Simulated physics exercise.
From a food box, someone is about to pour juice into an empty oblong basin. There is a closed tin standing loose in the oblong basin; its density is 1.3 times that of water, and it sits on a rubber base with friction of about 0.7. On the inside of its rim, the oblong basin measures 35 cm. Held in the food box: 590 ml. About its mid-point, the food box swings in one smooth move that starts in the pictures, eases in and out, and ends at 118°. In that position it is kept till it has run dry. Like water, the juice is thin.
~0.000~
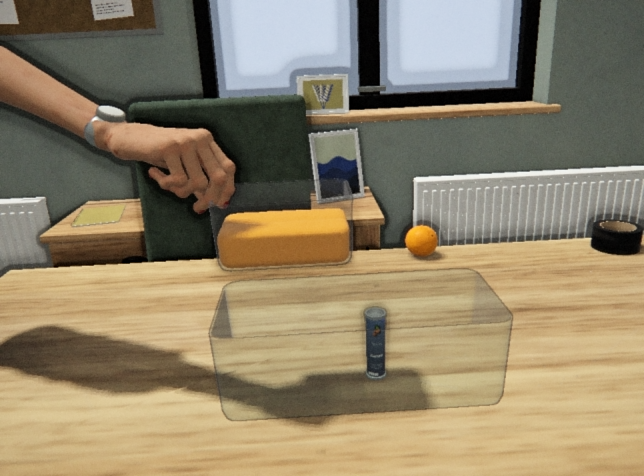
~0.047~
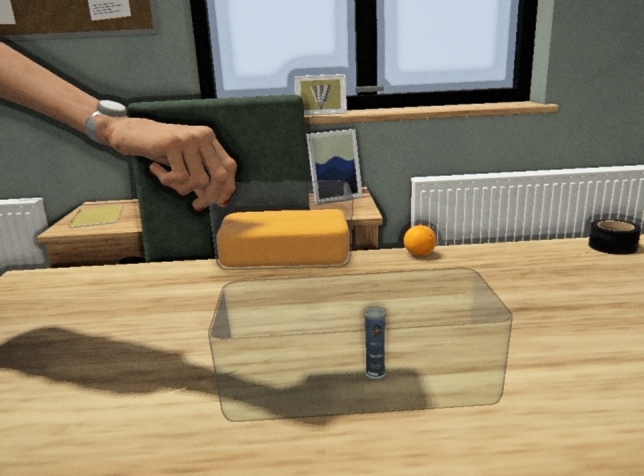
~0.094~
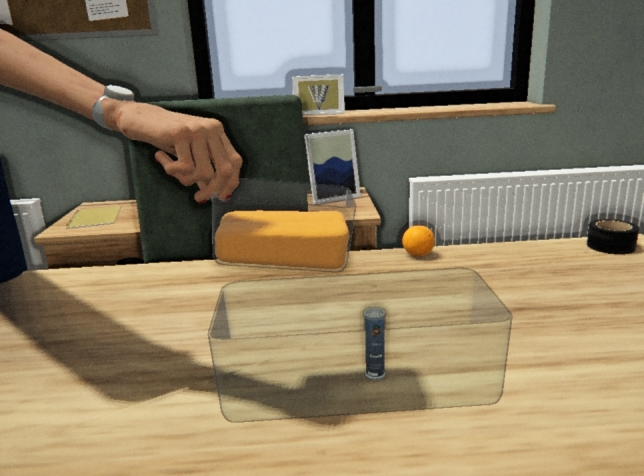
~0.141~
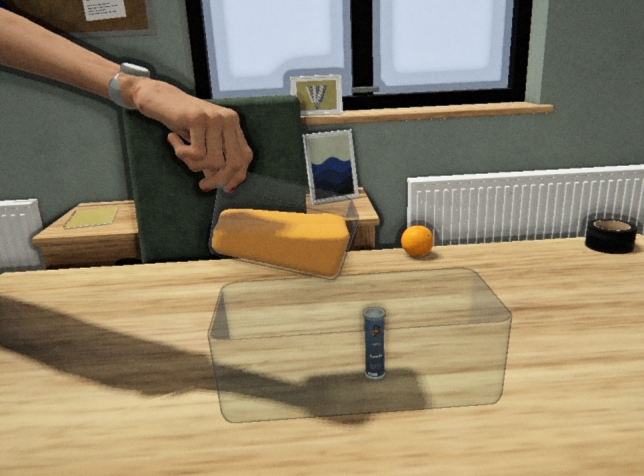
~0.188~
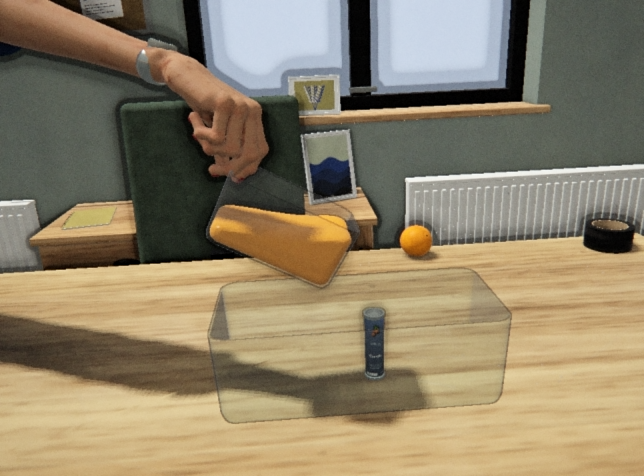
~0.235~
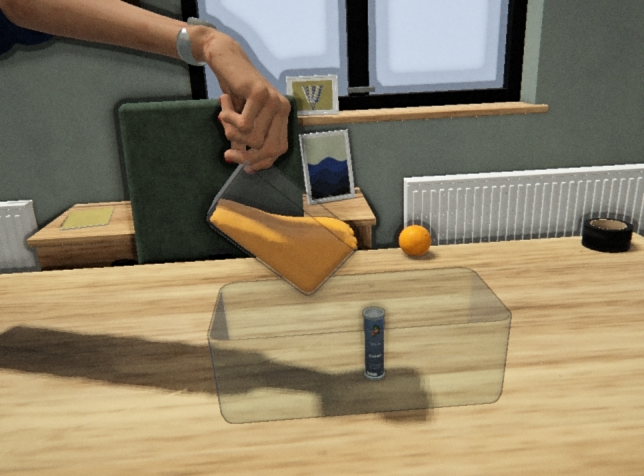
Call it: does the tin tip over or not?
It tips over.
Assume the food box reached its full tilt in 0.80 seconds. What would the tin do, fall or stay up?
After the tilt, the tin is still standing.
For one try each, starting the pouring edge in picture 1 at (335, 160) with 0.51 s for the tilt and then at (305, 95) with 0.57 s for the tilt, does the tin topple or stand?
Try 1: Tipped over; try 2: Tipped over.
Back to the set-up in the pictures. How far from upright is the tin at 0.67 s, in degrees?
Some 10°.
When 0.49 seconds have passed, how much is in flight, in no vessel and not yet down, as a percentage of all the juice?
Around 16 in a hundred.
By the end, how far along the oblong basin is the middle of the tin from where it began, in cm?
Shift of tin centre: Approx. 7.0 cm.
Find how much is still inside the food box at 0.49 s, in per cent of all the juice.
10 %.
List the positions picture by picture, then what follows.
The first frame shows tilt 0°; pouring edge (349, 190); surface from (221, 224) to (347, 217); the oblong basin's rim runs from (218, 309) to (493, 293); the tin's top is at (375, 316).
The second frame shows tilt 2°; pouring edge (349, 192); surface from (221, 224) to (347, 218).
The third frame shows tilt 8°; pouring edge (352, 199); surface from (220, 223) to (346, 220).
The fourth frame shows tilt 17°; pouring edge (354, 209); surface from (217, 220) to (346, 223).
The fifth frame shows tilt 29°; pouring edge (355, 224); surface from (215, 215) to (349, 226).
The sixth frame shows tilt 43°; pouring edge (352, 240); surface from (215, 207) to (345, 229); 1 per cent is over the edge.
After 0.49 s the tilt is 112° and 10 per cent is still to pour; the tin stands where it began.
After 0.67 s the tilt is 118° and 1 per cent is still to pour; the tin leans 12°.
After 0.86 s the tilt is 118° and 0 per cent is still to pour; the tin leans 52°.
After 1.07 s the tilt is 118° and 0 per cent is still to pour; the tin lies on its side.
In the end the tin lies on its side.
